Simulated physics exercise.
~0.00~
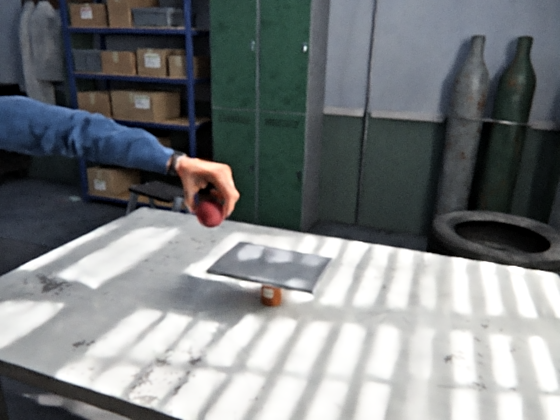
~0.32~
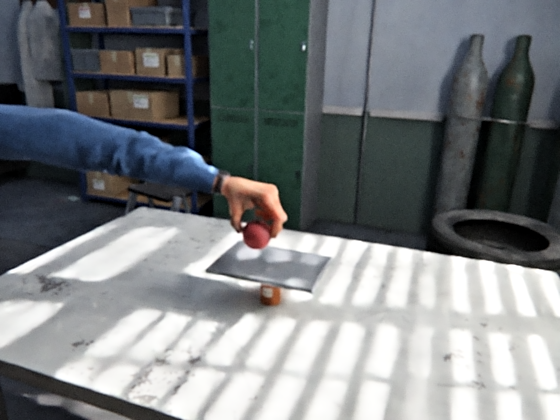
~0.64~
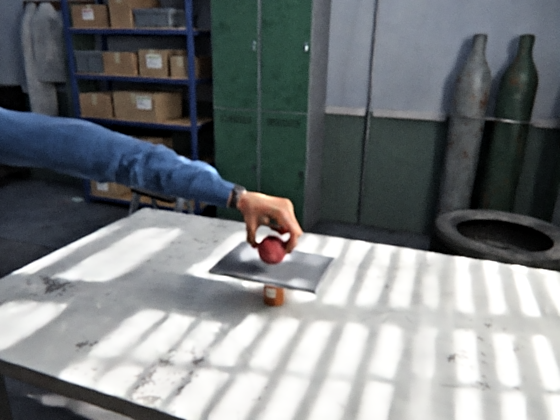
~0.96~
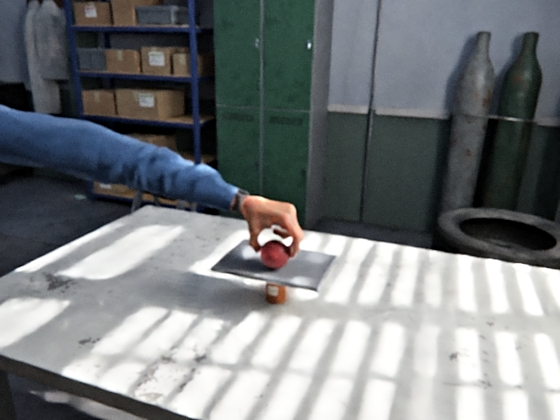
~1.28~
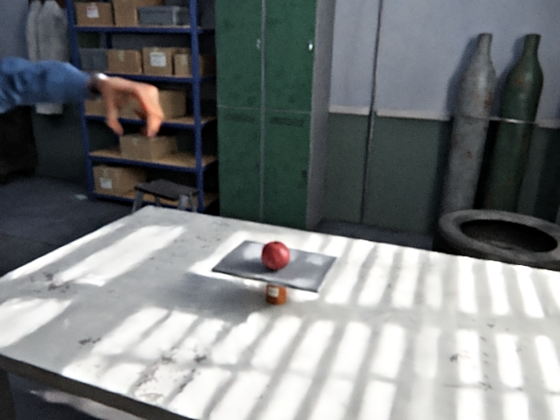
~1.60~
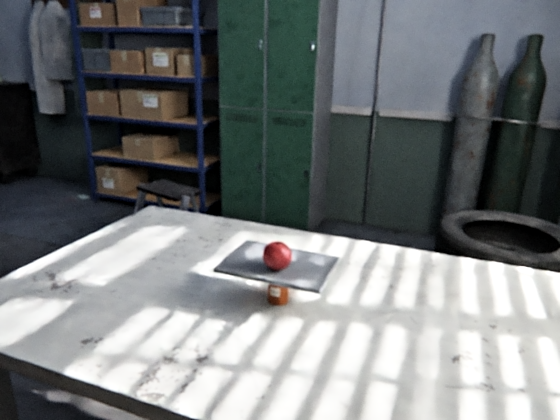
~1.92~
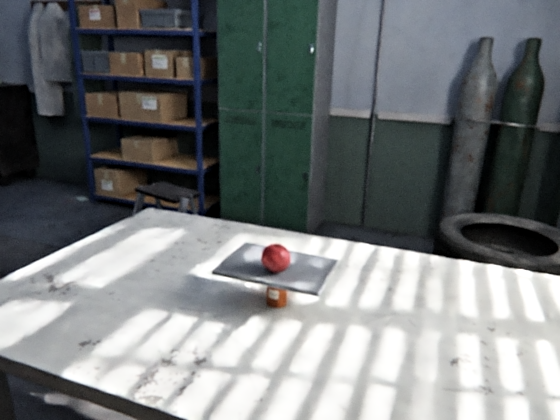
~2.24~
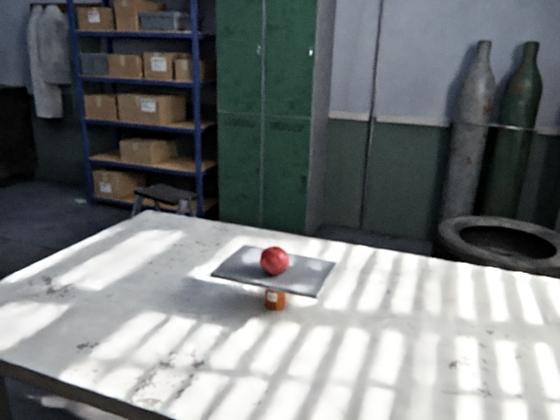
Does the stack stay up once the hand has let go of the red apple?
Yes, the stack holds. The apple stays resting on the grey lid, which remains balanced on the orange shaker.
